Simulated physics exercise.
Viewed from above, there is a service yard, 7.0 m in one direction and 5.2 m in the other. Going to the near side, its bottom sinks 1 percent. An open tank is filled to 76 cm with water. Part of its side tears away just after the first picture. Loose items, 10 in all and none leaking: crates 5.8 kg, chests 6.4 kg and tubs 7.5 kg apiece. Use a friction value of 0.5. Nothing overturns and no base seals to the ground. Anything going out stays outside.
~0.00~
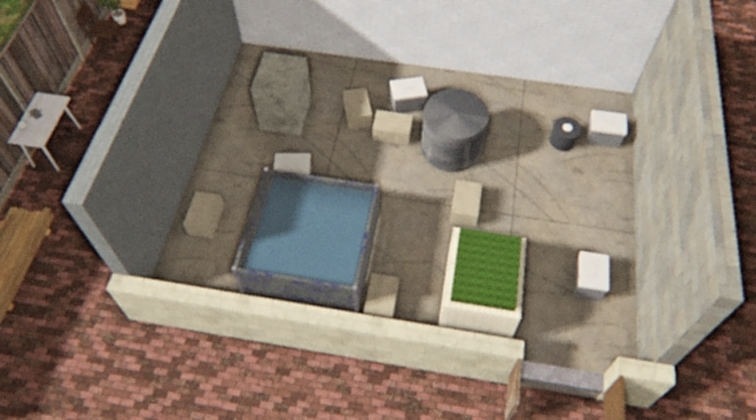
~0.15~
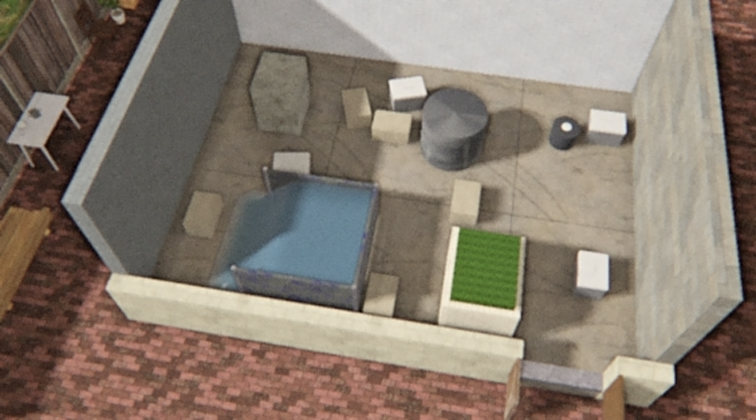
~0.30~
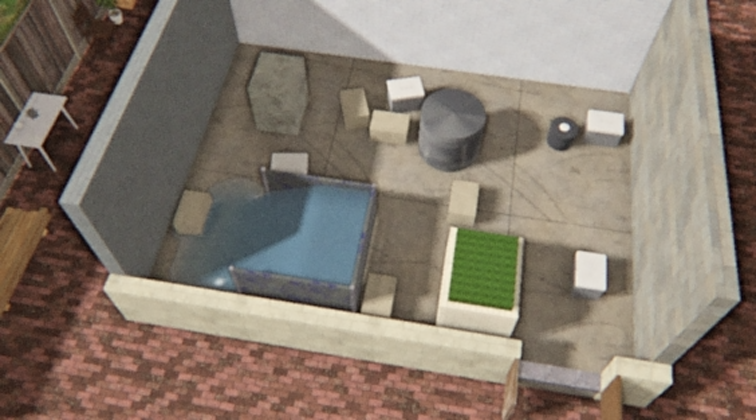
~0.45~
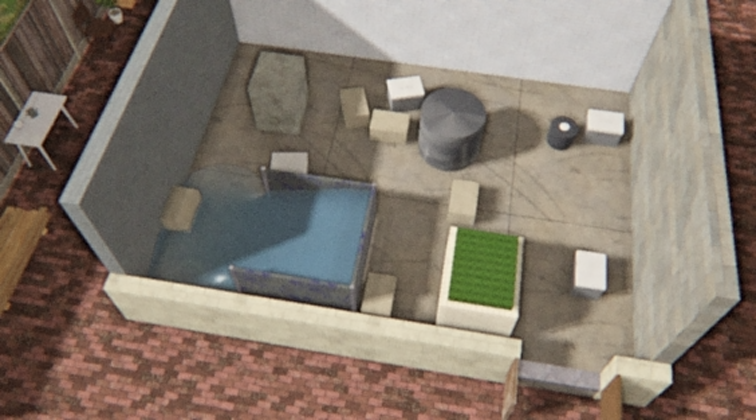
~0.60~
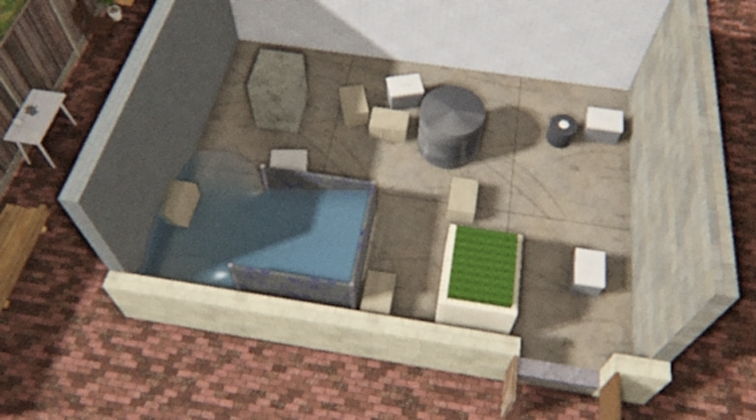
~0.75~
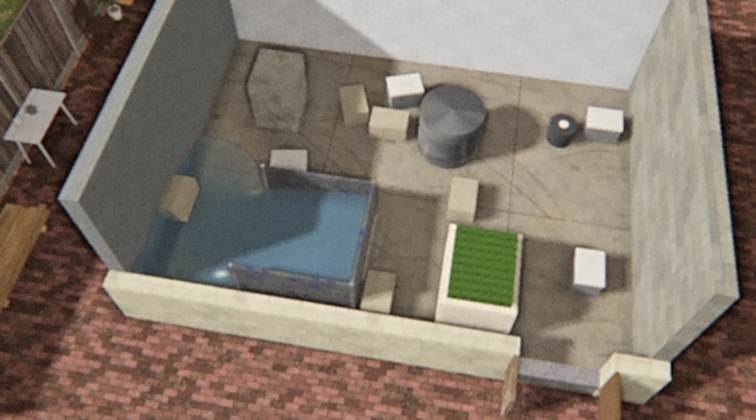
Open tank in a walled yard spilling water through its left side, the pool spreading around a tan block and nudging it leftward.
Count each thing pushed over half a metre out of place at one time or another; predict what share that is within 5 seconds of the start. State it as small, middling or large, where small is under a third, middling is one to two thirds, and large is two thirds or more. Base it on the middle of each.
Middling.
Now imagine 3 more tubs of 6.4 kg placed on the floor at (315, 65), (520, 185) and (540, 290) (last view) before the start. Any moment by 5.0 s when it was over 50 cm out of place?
The first comes out beyond the limit, the second within the limit, the third within the limit.
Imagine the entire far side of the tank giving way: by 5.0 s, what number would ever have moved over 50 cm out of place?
Then it comes to 9 of them.
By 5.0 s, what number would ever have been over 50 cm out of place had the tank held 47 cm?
That would give 1.
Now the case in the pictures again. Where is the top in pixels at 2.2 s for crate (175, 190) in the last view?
Near (244, 82).
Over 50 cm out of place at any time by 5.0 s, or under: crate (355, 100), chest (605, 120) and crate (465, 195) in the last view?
Taking them in turn, the answers are greater, smaller and greater.
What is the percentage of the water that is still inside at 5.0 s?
Remaining: Approx. 100 per cent.
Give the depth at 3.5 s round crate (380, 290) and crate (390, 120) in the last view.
About 2 and 6 cm.
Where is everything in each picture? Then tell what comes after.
In the first frame, a crate at (202, 209) rests on the ground; a chest at (609, 121), on the bottom; water covers 2.6 m2; 0 of 10 have shifted.
In the second frame, a crate at (202, 209), on the bottom; a chest at (608, 121), on the bottom; 3.7 m2 under water; 0 of 10 have shifted.
In the third frame, a crate at (191, 208), on the bottom, 12 cm from its start; a chest at (606, 121) rests on the ground; water covers 4.8 m2; 1 of 10 have shifted.
In the fourth frame, a crate at (179, 204) rests on the ground, 30 cm from its start; a chest at (606, 121) rests on the ground; water covers 5.9 m2; 1 of 10 have shifted.
In the fifth frame, a crate at (177, 198), afloat, 30 cm from its start; a chest at (606, 118), on the bottom; 6.1 m2 under water; 1 of 10 have shifted.
In the sixth frame, a crate at (176, 192) floats, 30 cm from its start; a chest at (606, 118) rests on the ground; water covers 6.3 m2; 1 of 10 have shifted.
After 1.1 s 0 of 10 are over 50 cm from their spots; 1 afloat.
After 2.2 s 1 of 10 are over 50 cm from their spots; 1 afloat.
After 3.5 s 2 of 10 are over 50 cm from their spots; 3 afloat.
After 5.0 s 6 of 10 are over 50 cm from their spots, and 6 have been at some point; 5 afloat.
